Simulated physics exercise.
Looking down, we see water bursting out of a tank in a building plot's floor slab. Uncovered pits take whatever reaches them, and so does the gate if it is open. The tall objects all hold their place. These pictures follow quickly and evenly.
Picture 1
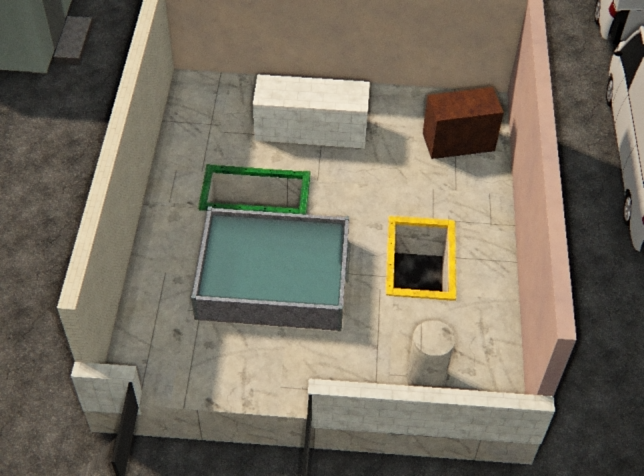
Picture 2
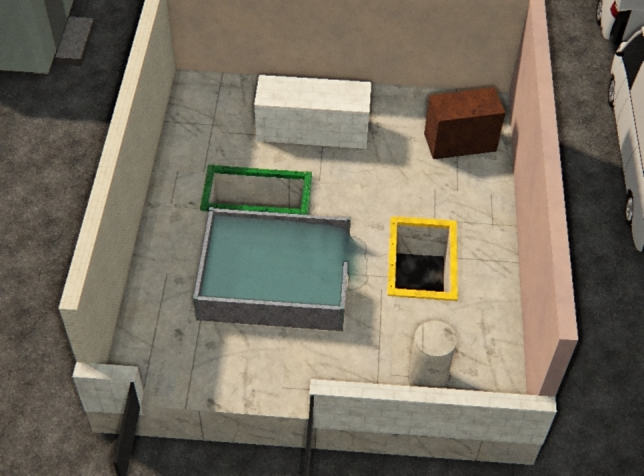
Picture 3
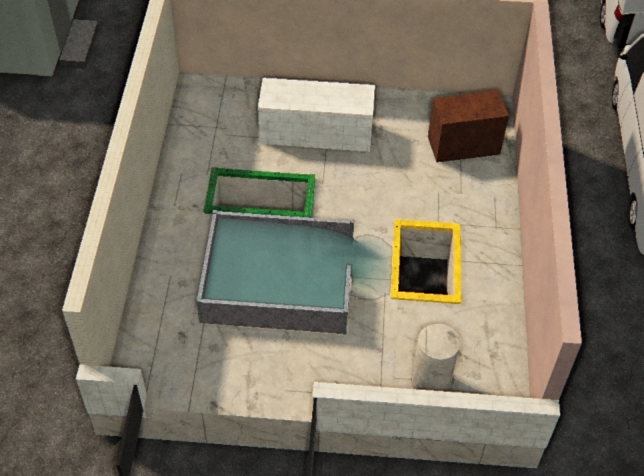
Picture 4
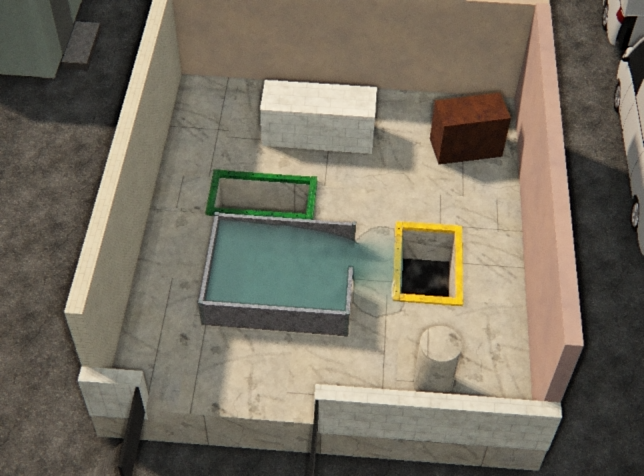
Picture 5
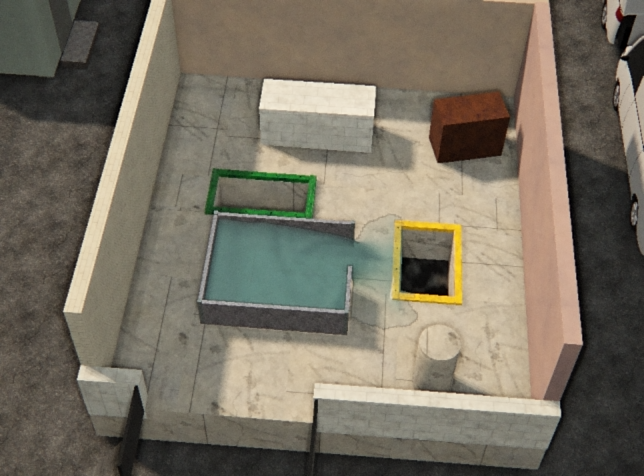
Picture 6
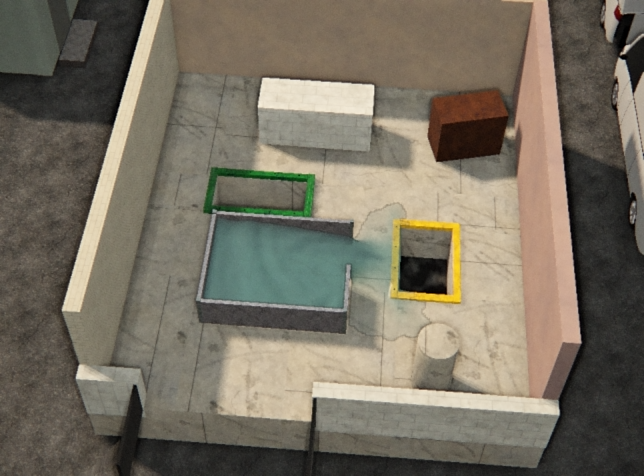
In this clip, a rectangular tank of still, blue-green water sits on a walled concrete slab; then a gap opens in its right side and water pours out, spreading across the floor toward the yellow-framed opening.
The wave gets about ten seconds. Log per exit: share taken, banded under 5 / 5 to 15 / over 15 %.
Log - gate: Under 5 %; green pit: Under 5 %; yellow pit: Over 15 %.
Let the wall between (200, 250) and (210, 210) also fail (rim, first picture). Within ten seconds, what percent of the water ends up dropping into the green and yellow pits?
Green 0 %, yellow 0 %.
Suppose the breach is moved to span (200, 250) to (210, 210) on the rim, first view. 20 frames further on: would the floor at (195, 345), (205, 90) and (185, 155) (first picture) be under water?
In the order asked: Sodden, sodden, sodden.
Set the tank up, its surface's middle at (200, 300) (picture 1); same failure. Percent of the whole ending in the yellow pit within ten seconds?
Within ten seconds, 25 percent of the total ends up in the yellow pit.
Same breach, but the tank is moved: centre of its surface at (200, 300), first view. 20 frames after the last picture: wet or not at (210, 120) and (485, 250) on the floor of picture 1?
The first spot ends up bone-dry, while the second ends up waterlogged.
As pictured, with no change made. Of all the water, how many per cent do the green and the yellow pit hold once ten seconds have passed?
I reckon close to 0 % and close to 60 % respectively.
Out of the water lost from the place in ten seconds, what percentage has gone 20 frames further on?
It comes to around 60 per cent.
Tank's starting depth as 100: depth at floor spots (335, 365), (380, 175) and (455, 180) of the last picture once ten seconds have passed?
In that order: 2, 2 and 2 per cent.
A moment on, water covers 10 % of the floor; the gate 0 %, the green pit 0 %, the yellow pit 13 %.
Next, water covers 15 % of the floor; the gate 0 %, the green pit 0 %, the yellow pit 25 %.
Then, water covers 15 % of the floor; the gate 0 %, the green pit 0 %, the yellow pit 37 %.
Later, water covers 25 % of the floor; the gate 0 %, the green pit 0 %, the yellow pit 51 %.
In the end, water covers 35 % of the floor; the gate 0 %, the green pit 0 %, the yellow pit 60 %.
